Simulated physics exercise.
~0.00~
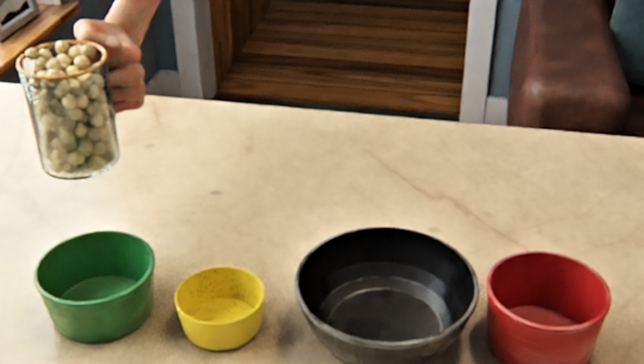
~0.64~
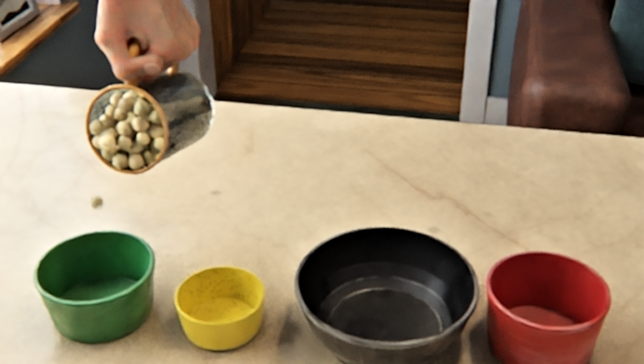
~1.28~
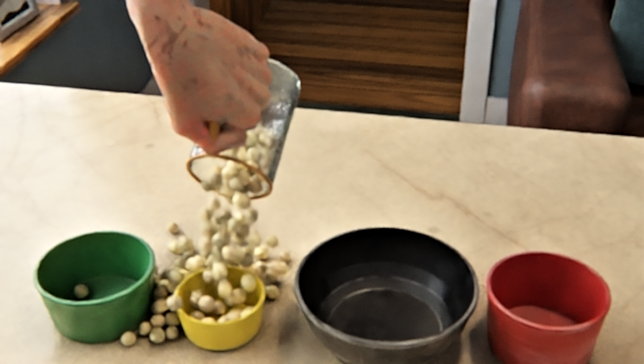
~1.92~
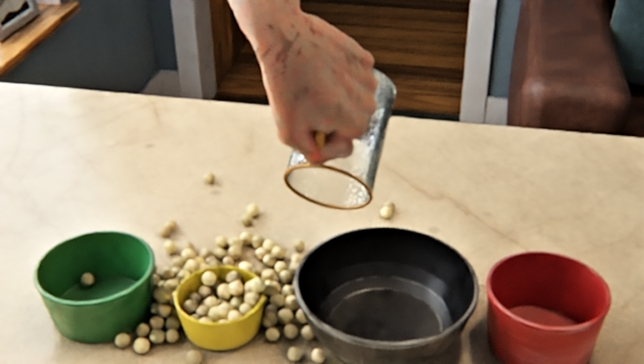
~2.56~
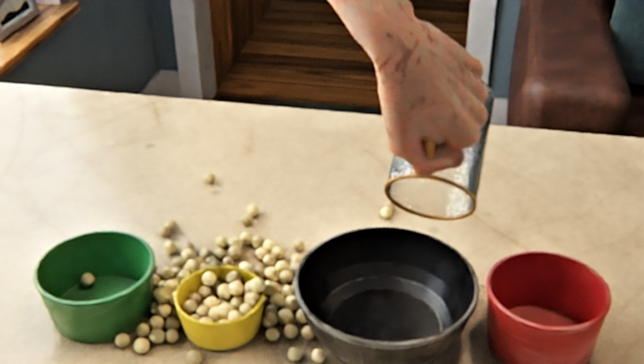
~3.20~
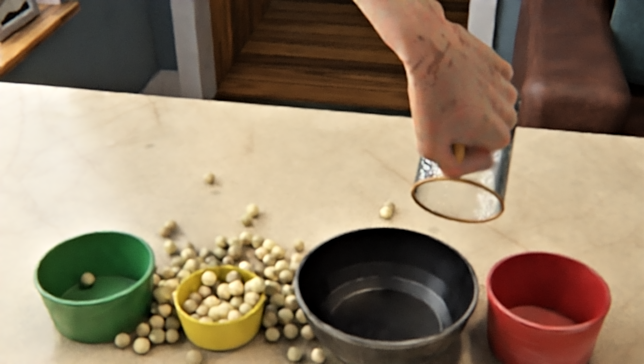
In this clip, a hand moves a clear cup of round, pale nuts rightward while tipping it over a row of four containers, filling the yellow dish and spilling many around it. One nut sits in the green dish, while the black bowl and red dish stay empty beneath the emptied cup.
